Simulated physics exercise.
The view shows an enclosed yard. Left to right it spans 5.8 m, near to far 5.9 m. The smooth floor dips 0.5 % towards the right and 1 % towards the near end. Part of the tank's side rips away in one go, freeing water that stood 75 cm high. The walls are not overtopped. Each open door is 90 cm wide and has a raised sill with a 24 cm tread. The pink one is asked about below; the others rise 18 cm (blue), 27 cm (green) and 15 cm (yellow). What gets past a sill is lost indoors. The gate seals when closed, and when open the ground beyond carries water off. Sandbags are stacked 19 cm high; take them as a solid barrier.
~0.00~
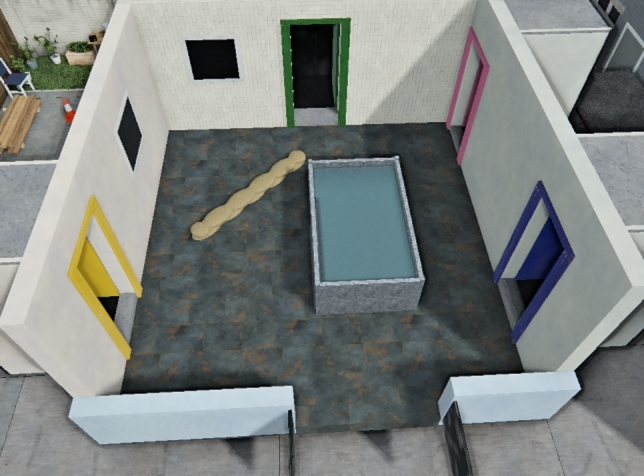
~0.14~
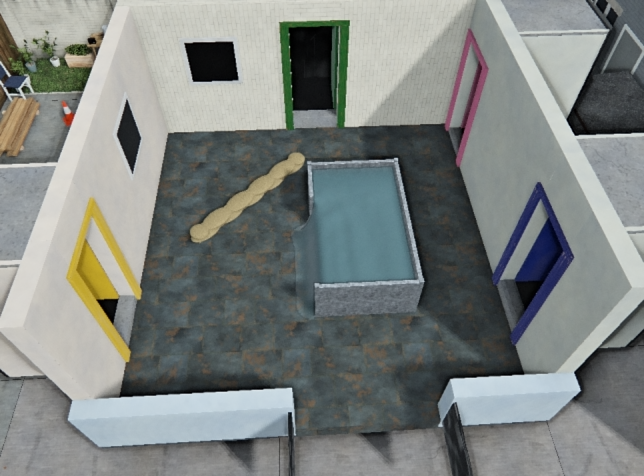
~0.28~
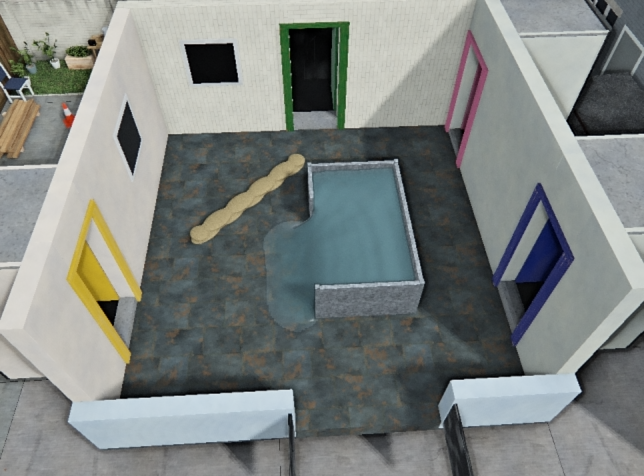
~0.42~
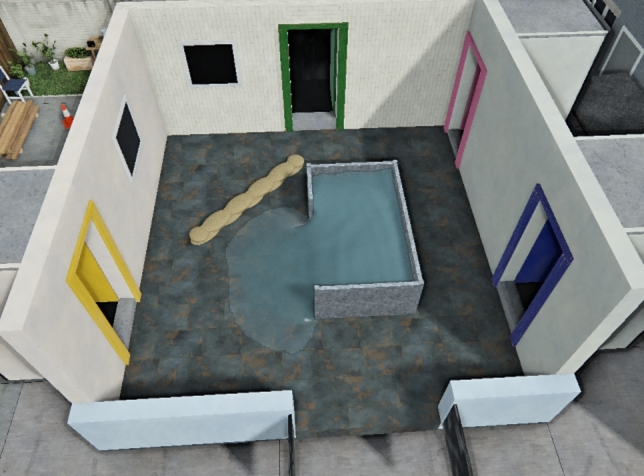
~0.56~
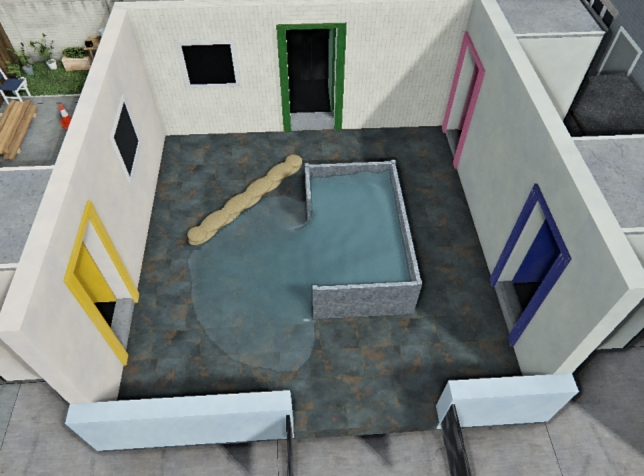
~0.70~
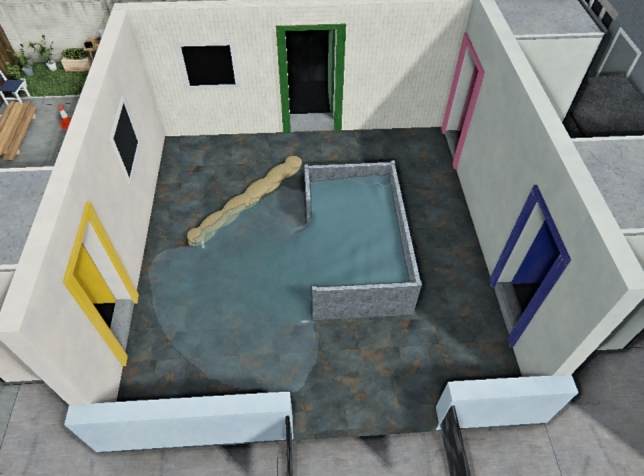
Water poured from the left side of a raised tank in a walled yard and spread leftward across the dark floor, reaching the sandbags and fanning out toward the yellow door and the near wall.
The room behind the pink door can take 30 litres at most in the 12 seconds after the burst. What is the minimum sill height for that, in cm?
Close to 7.5 cm is just enough.
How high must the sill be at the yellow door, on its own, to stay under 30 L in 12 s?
About 29 cm at yellow.
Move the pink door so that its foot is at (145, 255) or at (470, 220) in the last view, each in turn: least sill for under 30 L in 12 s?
Roughly 29 and 7.5 cm.
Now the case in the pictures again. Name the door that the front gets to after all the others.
It is the pink one.
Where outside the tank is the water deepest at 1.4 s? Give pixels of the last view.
Near (151, 280).
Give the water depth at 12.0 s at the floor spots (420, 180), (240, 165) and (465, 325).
Roughly 8, 4 and 8 cm, in turn.
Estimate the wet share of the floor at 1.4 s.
Some 35 per cent of it.
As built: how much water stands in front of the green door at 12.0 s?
Roughly 3.5 cm deep.
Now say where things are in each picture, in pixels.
The first picture shows the tank at (361, 219) is whole and still, 75 cm deep; the pink door at (465, 103) is dry.
In the second picture, water pours out at (316, 257) and has run 0.3 m, to (295, 239); about 10 cm deep outside, 75 cm at the back.
In the third picture, the front is at (267, 250), 0.8 m from the gap at (316, 261); 1.4 m2 of floor is wet, 72 cm left at the back.
In the fourth picture, the front is at (231, 264), 1.4 m from the gap at (316, 263); 3.0 m2 of floor is wet, 65 cm left at the back.
In the fifth picture, the gap is at (314, 263), the front 2.0 m out at (193, 268); the back of the tank holds 64 cm.
In the sixth picture, water pours out at (314, 264) and has run 2.7 m, to (152, 271); about 8 cm deep outside, 60 cm at the back; 3.3 m in a straight line remain to the pink door at (460, 108).
After 1.4 s water covers 35 % of the floor, deepest (48 cm) near (151, 280); it has not reached the pink door.
After 3.0 s water covers 50 % of the floor, deepest (33 cm) near (113, 426); it has not reached the pink door.
After 12.0 s water covers 95 % of the floor, deepest (17 cm) near (516, 401); 8 cm at the pink door, 4 litres in over its 10 cm sill.
At the pink door as built, the water arrived by 5.8 s and peaked near 12 cm at 8.2 s.
Run again over the same 12 s with other heights there, 43 litres in over 6.5 cm, 10 litres over 9 cm. The limit of 30 litres is kept from about 7.5 cm up.
